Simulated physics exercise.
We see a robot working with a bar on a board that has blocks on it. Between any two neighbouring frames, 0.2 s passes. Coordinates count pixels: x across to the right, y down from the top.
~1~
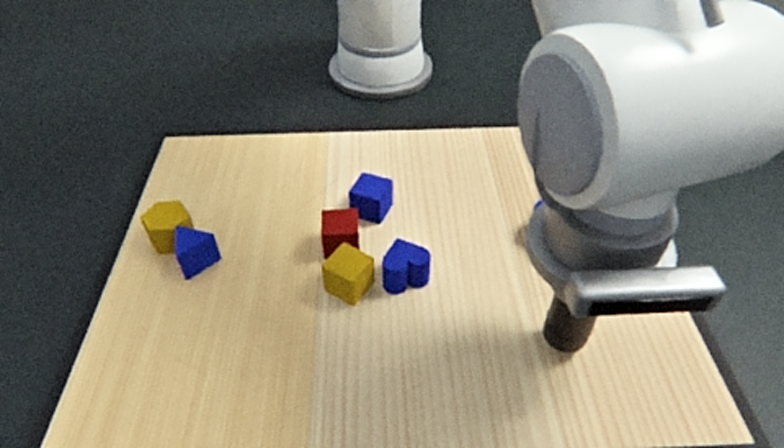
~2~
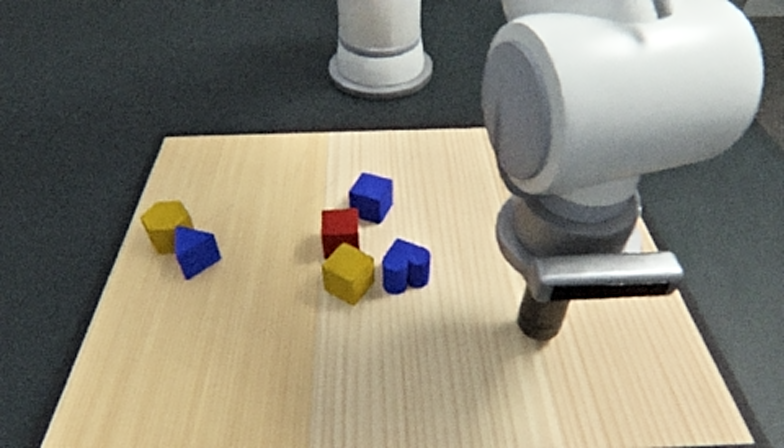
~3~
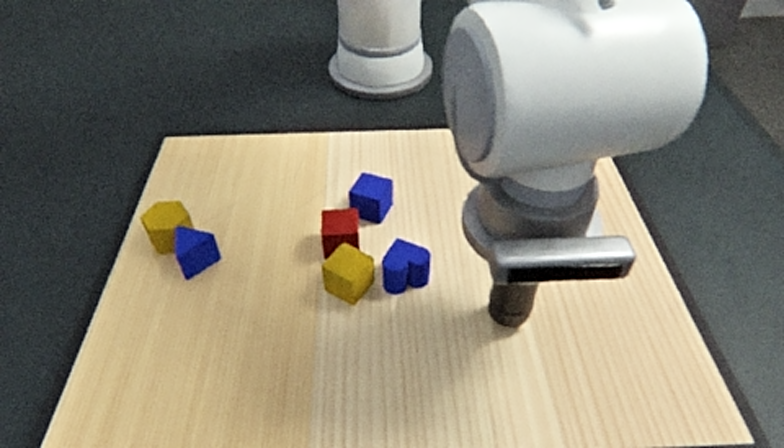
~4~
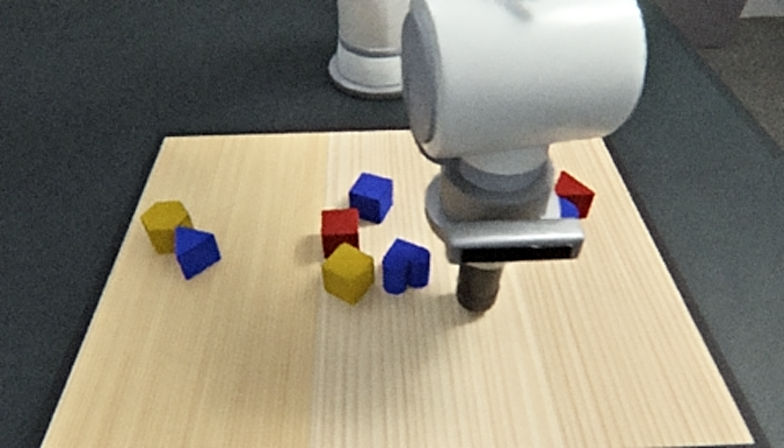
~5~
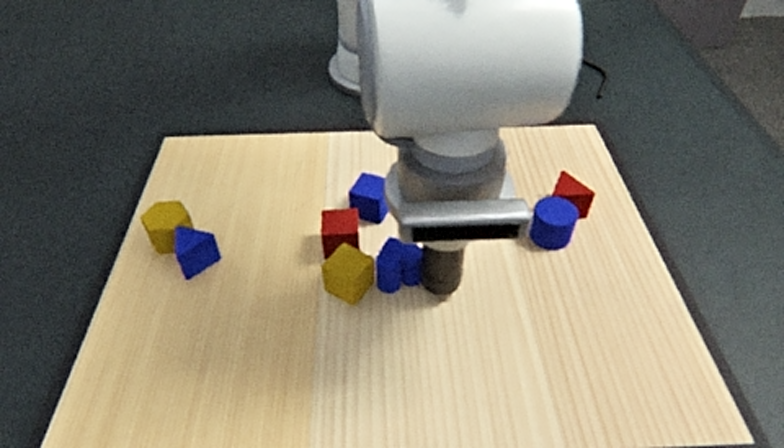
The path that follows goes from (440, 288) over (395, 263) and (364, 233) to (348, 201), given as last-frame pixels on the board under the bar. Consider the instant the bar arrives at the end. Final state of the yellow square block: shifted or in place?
The yellow square block is moved.
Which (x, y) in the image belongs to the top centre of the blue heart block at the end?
Its top middle: (336, 228).
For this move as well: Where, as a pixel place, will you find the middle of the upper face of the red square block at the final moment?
About (302, 214).
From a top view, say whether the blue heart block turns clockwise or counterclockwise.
In a top view, it turns counterclockwise.
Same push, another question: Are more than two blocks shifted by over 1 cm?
I expect so.
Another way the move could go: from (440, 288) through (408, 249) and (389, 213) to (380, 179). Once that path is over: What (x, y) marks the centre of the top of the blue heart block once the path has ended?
It ends at (373, 240).
On the path given first. One third of the way, bar (394, 256); red square block (327, 218), turned 35° clockwise; yellow square block (333, 263), turned 15° anticlockwise; blue heart block (358, 235), turned 70° anticlockwise.
Two thirds of the way, bar (363, 225); red square block (302, 214), turned 35° clockwise; yellow square block (332, 263), turned 15° anticlockwise; blue heart block (336, 228), turned 105° anticlockwise.
At the end, bar (348, 193); red square block (302, 214), turned 35° clockwise; yellow square block (332, 263), turned 15° anticlockwise; blue square block (377, 165), turned 35° clockwise; blue heart block (336, 228), turned 105° anticlockwise.
